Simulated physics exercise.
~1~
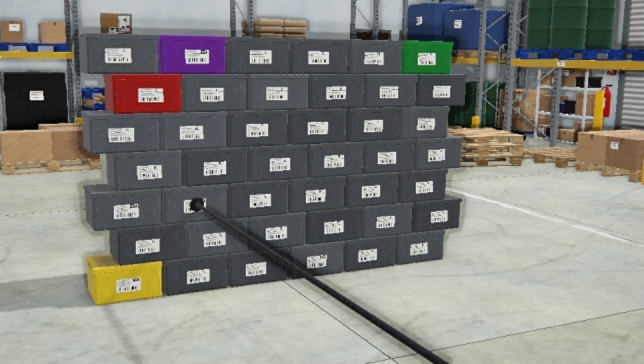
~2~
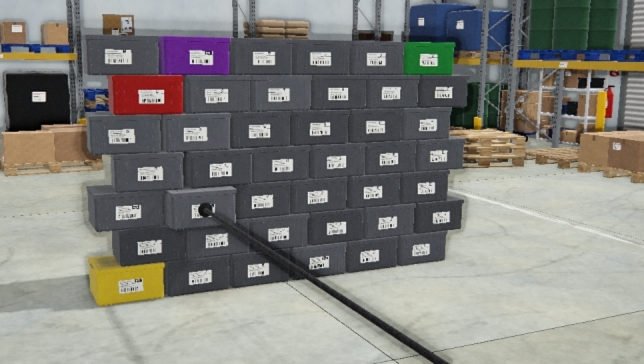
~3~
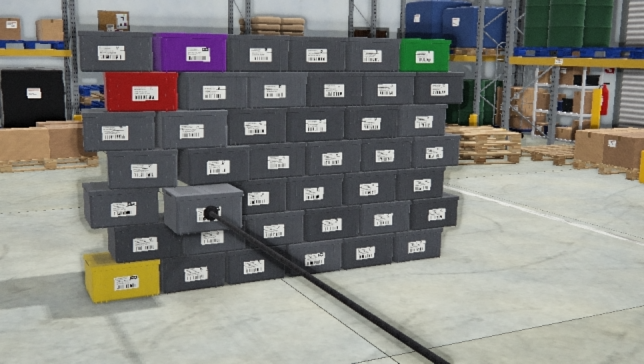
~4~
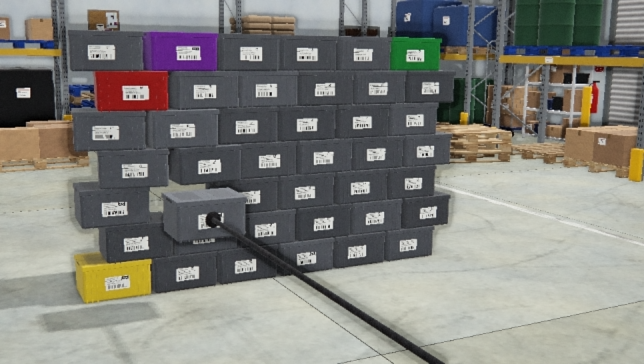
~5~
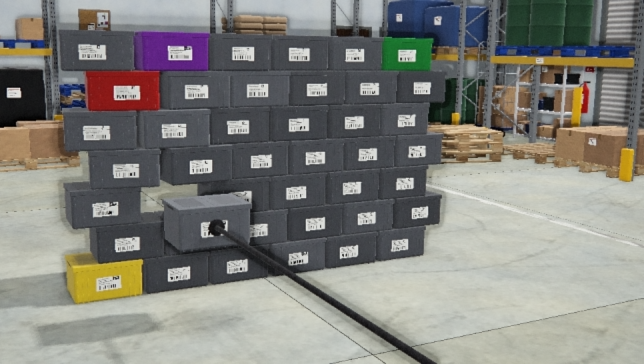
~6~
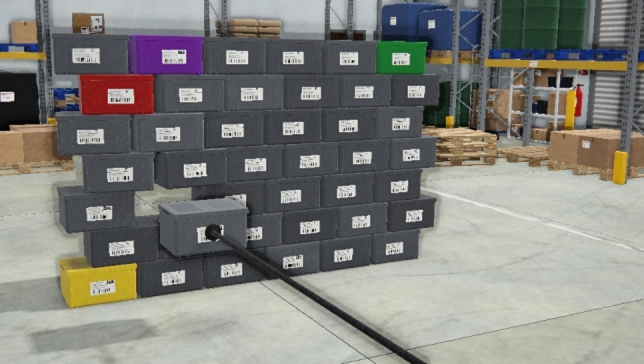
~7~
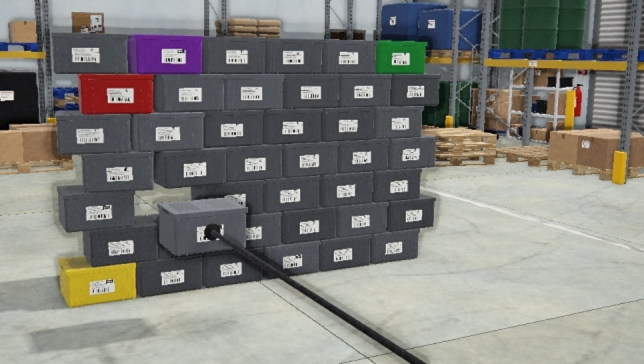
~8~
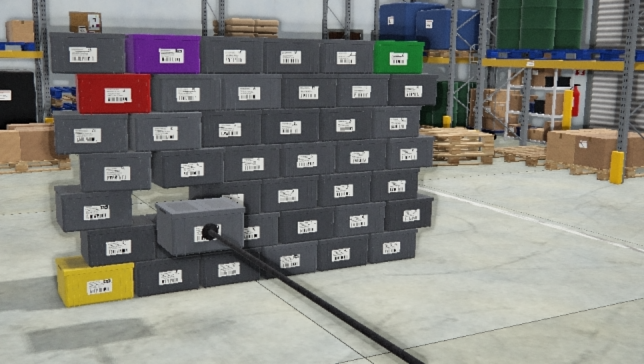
In a warehouse, a long black rod draws one grey tote partway out of a stacked wall, which stays standing.
